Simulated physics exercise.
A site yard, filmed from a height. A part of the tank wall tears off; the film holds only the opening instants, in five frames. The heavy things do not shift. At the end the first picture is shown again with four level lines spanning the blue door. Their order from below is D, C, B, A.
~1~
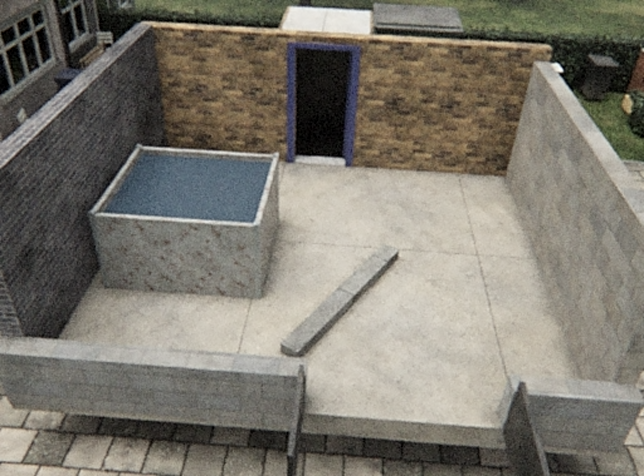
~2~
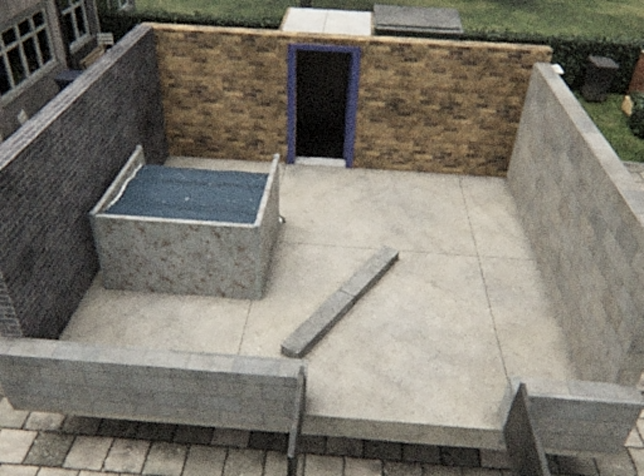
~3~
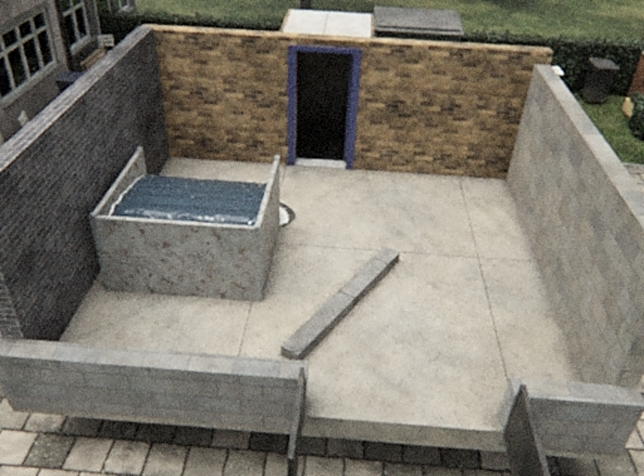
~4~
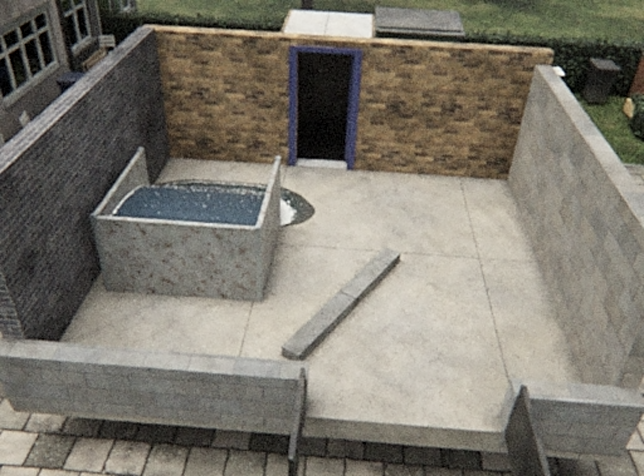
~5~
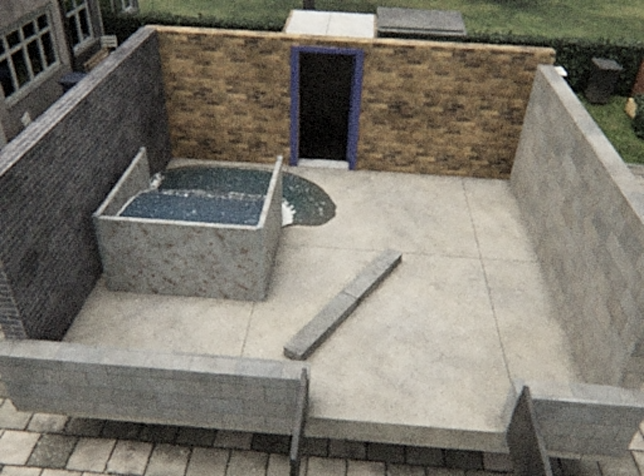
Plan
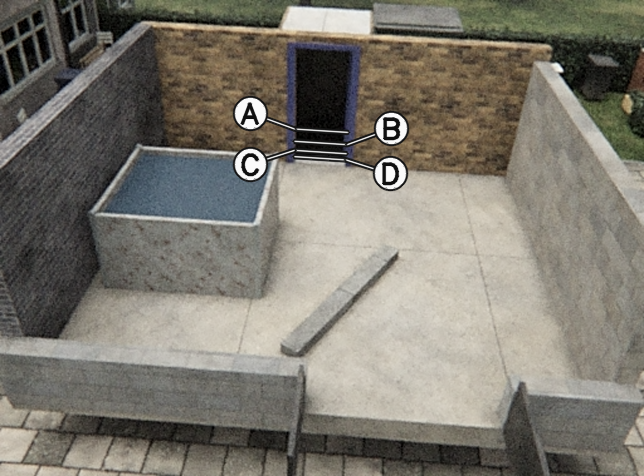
Water pouring out the open back of a grey tank and spreading rightward across a walled yard's pale floor near a blue-framed doorway.
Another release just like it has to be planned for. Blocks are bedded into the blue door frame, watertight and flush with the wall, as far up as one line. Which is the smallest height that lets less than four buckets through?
Choose B.
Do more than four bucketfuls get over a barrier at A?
No, that is safe.
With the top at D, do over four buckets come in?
Yes.
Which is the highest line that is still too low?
C it is.
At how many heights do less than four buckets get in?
Two.
On the marked copy, A at (321, 130); B at (320, 142); C at (320, 152); D at (320, 158); from the bottom up D, C, B, A.
For line A, nothing gets over.
For line B, a splash gets over, under a bucket.
For line C, about 8 bucketfuls get in.
For line D, some 20 bucketfuls get in.
